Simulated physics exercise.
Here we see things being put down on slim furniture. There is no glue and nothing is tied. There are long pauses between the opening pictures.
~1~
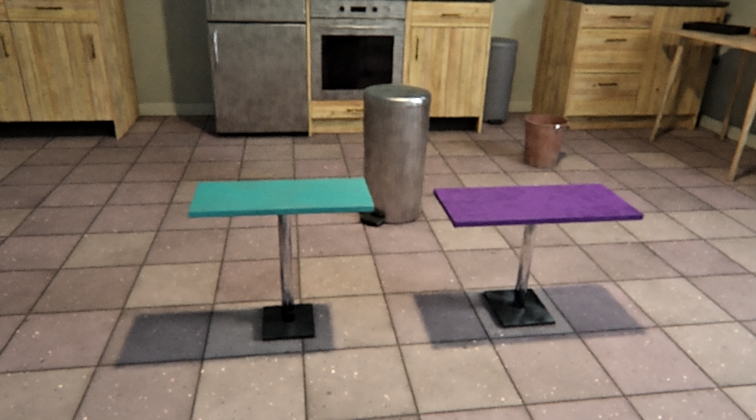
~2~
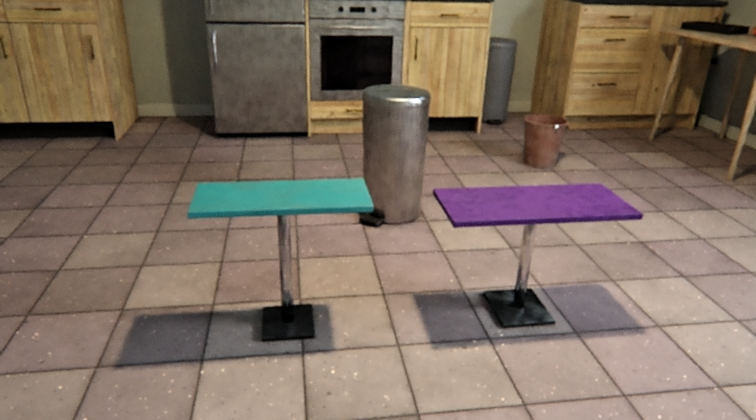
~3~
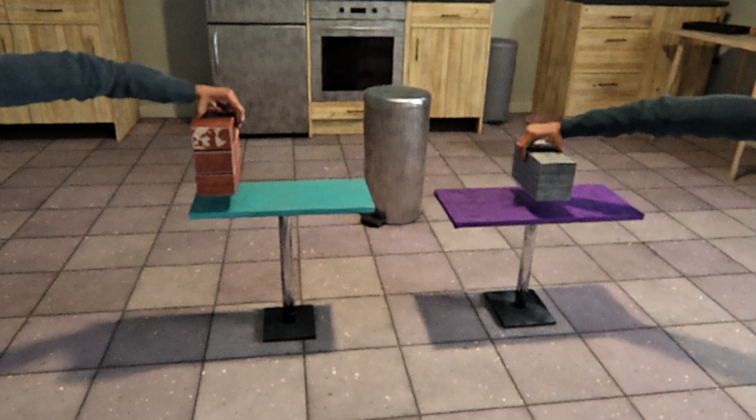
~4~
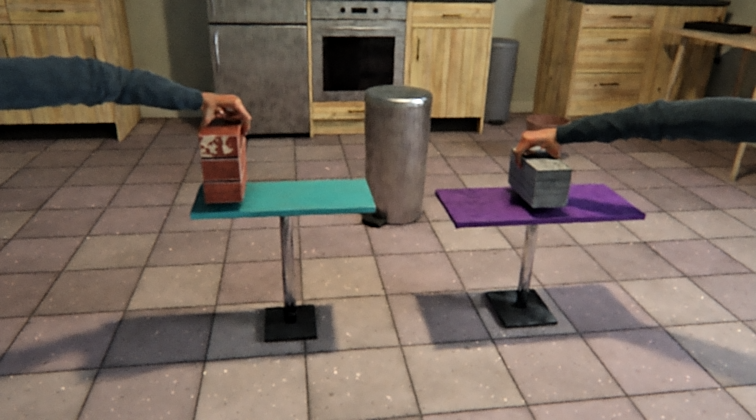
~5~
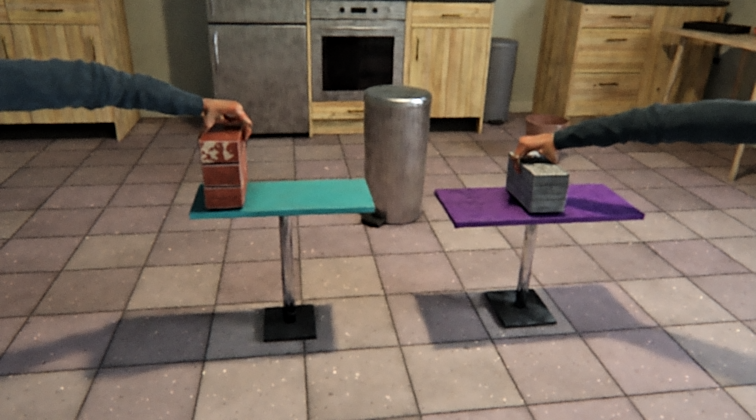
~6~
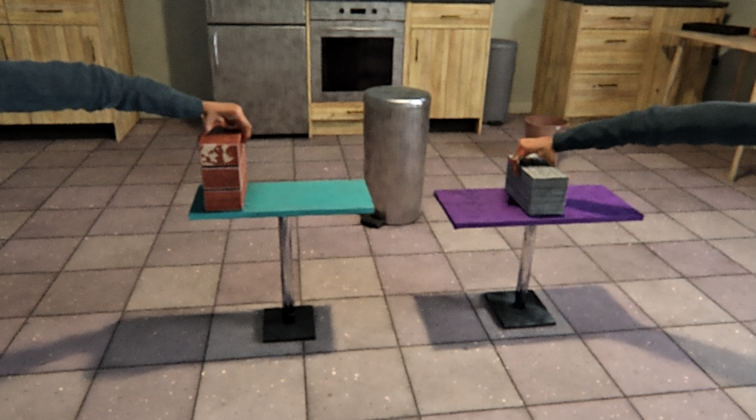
At first, a turquoise side table and a purple stand sit empty on a tiled kitchen floor. Then an arm reaches in from each side, the left one lowering reddish bricks onto the turquoise top and the right one setting a grey slab on the purple top, both hands still gripping them.
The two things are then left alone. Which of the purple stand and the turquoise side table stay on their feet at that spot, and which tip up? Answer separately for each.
In the end the purple stand stays on its feet, the turquoise side table tips up.
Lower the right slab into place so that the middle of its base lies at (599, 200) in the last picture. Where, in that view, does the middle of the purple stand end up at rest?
It settles around (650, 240).
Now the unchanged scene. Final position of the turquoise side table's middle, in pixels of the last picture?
It comes to rest at about (130, 268) in the last picture.
Then, 0.64 s past the last view, purple stand at rest near (535, 205); turquoise side table leaning 19° off how it started near (232, 199).
Then, 0.84 s past the last view, purple stand at rest near (535, 205); turquoise side table leaning 47° off how it started near (167, 229).
Then, 0.96 s past the last view, purple stand at rest near (534, 205); turquoise side table leaning 70° off how it started near (130, 266).
Finally, the purple stand stays flat on its feet, near (534, 205); the turquoise side table tips up, near (131, 268).
